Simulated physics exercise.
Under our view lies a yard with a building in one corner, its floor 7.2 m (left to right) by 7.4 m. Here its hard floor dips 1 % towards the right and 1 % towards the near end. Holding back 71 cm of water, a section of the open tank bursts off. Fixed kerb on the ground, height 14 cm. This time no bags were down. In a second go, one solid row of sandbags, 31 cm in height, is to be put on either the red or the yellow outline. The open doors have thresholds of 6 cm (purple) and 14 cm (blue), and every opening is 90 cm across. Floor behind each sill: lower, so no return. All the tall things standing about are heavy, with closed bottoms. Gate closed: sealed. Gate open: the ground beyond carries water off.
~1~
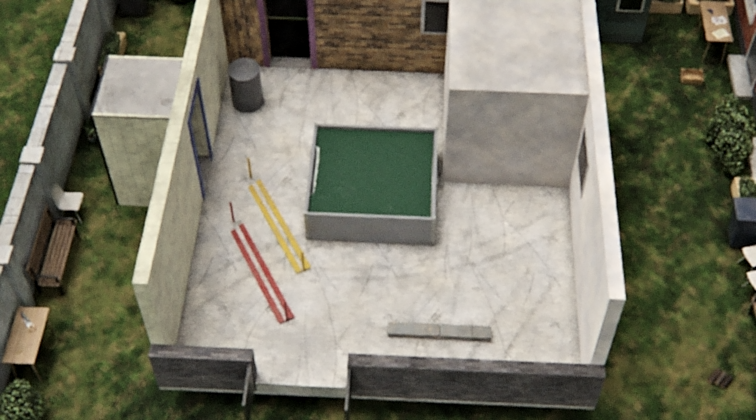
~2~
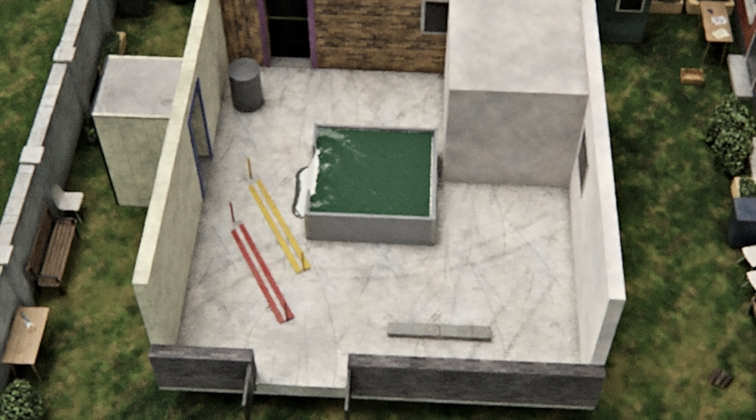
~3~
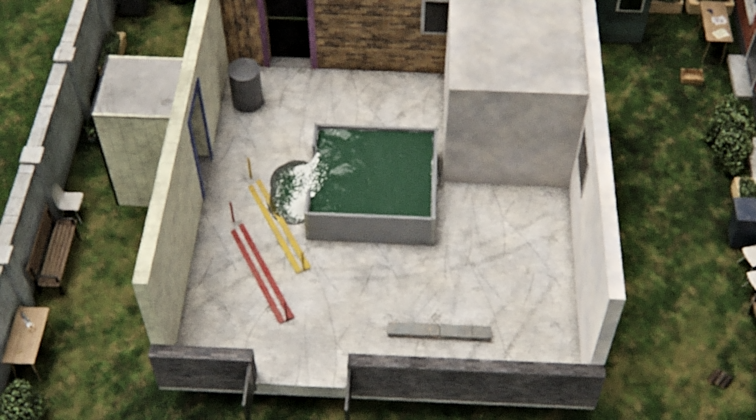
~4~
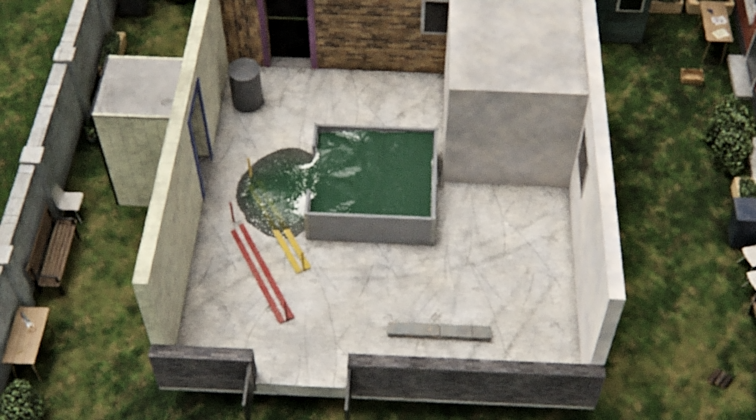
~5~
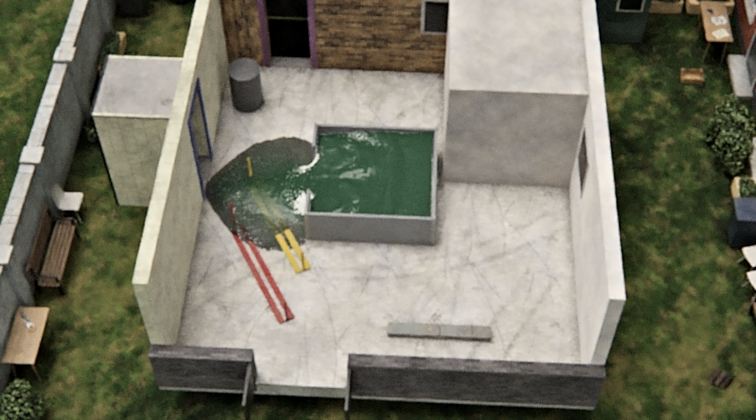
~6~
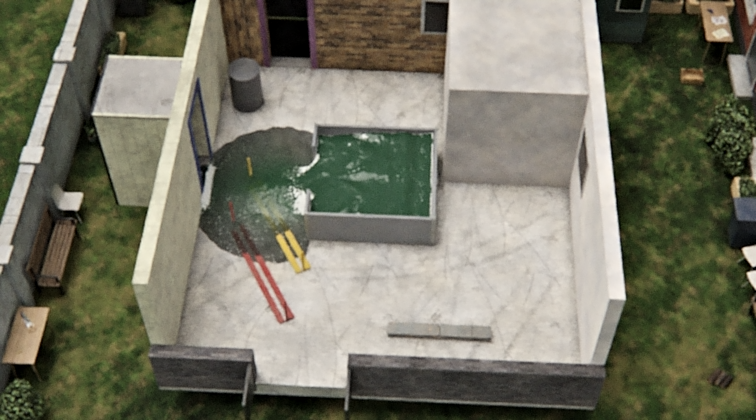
Green water pours from the tank's left side and spreads across the pale floor.
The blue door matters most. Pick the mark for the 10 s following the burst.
Yellow.
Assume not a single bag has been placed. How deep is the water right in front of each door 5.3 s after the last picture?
Depth (cm) - purple: 4, blue: 16.
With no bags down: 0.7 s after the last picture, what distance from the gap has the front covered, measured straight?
About 3.4 metres.
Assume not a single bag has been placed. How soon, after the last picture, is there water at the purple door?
Purple door, 1.6 seconds.
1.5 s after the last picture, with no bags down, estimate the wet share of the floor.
Roughly 25 per cent.
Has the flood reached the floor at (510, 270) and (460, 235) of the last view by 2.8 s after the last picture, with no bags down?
Respectively: Clear and clear.
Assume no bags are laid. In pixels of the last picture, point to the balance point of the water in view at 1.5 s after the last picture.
Near (321, 196) in the last picture.
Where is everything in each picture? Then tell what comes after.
In the first picture, the open tank at (373, 173) is whole and still, 71 cm deep.
In the second picture, water pours out at (314, 184) and has run 0.6 m, to (306, 170); typically 11 cm deep outside, 71 cm at the open tank's back.
In the third picture, water pours out at (314, 186) and has run 0.9 m, to (282, 169); typically 12 cm deep outside, 71 cm at the open tank's back.
In the fourth picture, water pours out at (314, 187) and has run 1.4 m, to (241, 200); typically 8 cm deep outside, 71 cm at the open tank's back.
In the fifth picture, water pours out at (314, 186) and has run 2.1 m, to (209, 187); typically 5 cm deep outside, 71 cm at the open tank's back.
In the sixth picture, the front is at (200, 221), 2.3 m from the gap at (314, 186); 5.3 m2 of floor is under water; 68 cm left at the back of the open tank.
Then, 0.7 s after the last picture water covers 20 % of the floor and is deepest (40 cm) near (307, 194) in the run without bags; in at the blue door, 91 L with no bags, 101 L with the row on red, 2 L on yellow.
Then, 1.5 s after the last picture water covers 25 % of the floor and is deepest (36 cm) near (209, 175) in the run without bags; in at the blue door, 207 L with no bags, 227 L with the row on red, 10 L on yellow.
Then, 2.8 s after the last picture water covers 45 % of the floor and is deepest (26 cm) near (174, 357) in the run without bags; in at the blue door, 317 L with no bags, 335 L with the row on red, 14 L on yellow.
Then, 5.3 s after the last picture water covers 70 % of the floor and is deepest (18 cm) near (173, 366) in the run without bags; in at the blue door, 374 L with no bags, 400 L with the row on red, 14 L on yellow.
Then, 9.3 s after the last picture water covers 90 % of the floor and is deepest (14 cm) near (428, 150) in the run without bags; in at the blue door, 377 L with no bags, 404 L with the row on red, 14 L on yellow.
